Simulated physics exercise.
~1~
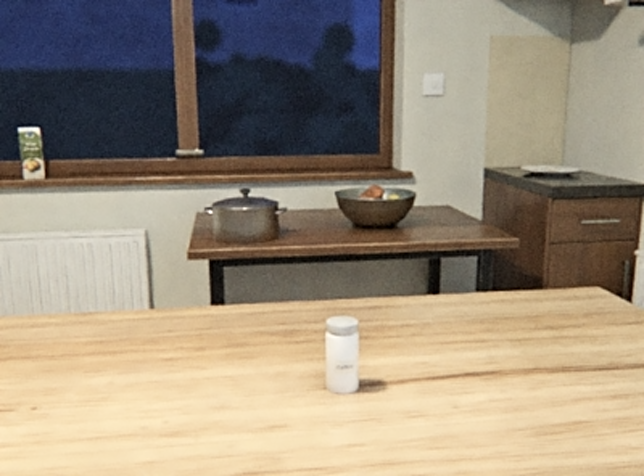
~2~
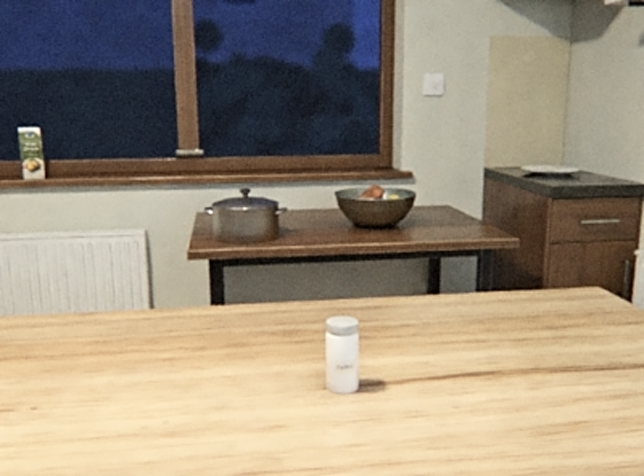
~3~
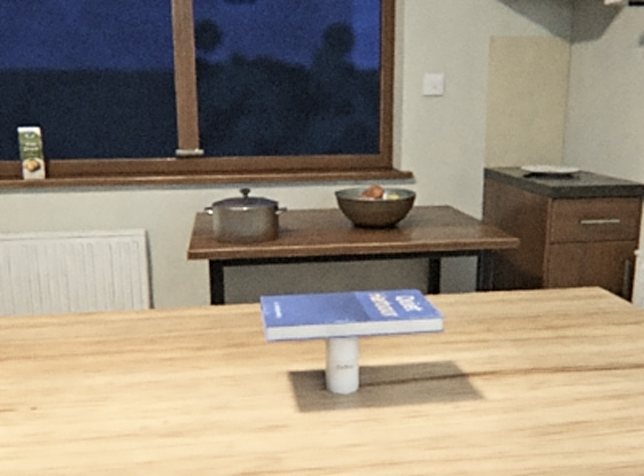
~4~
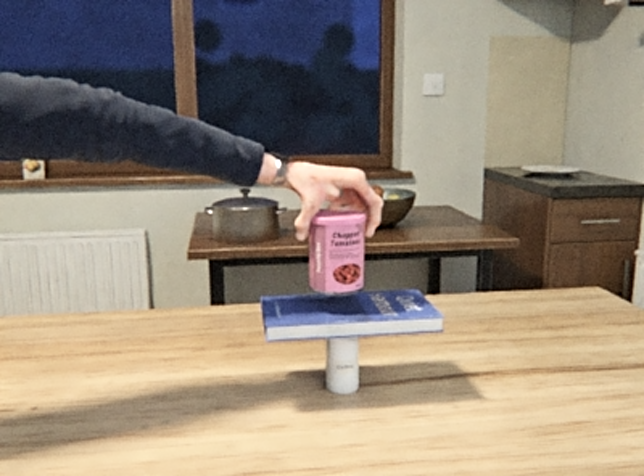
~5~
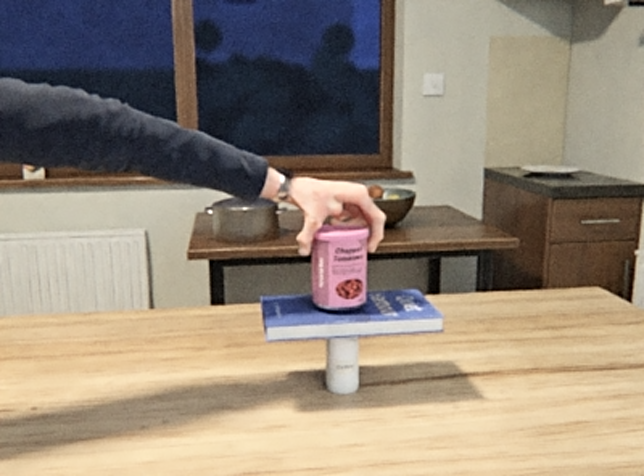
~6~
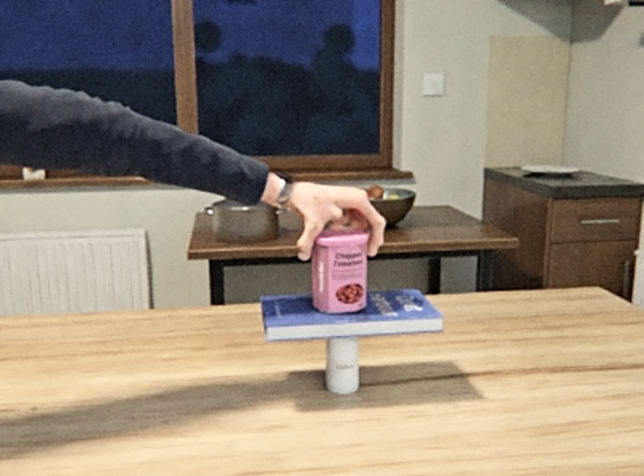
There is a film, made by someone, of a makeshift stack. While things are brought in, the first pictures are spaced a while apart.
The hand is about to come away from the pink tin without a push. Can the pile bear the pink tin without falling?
Yes, it bears it.
Then, 0.20 s after the last picture, nothing has stirred.
Then, 0.40 s after the last picture, pink tin resting near (339, 272).
At rest, all 3 in place. Seen from the same camera at the end, pink tin near (339, 272). The stack stays up.
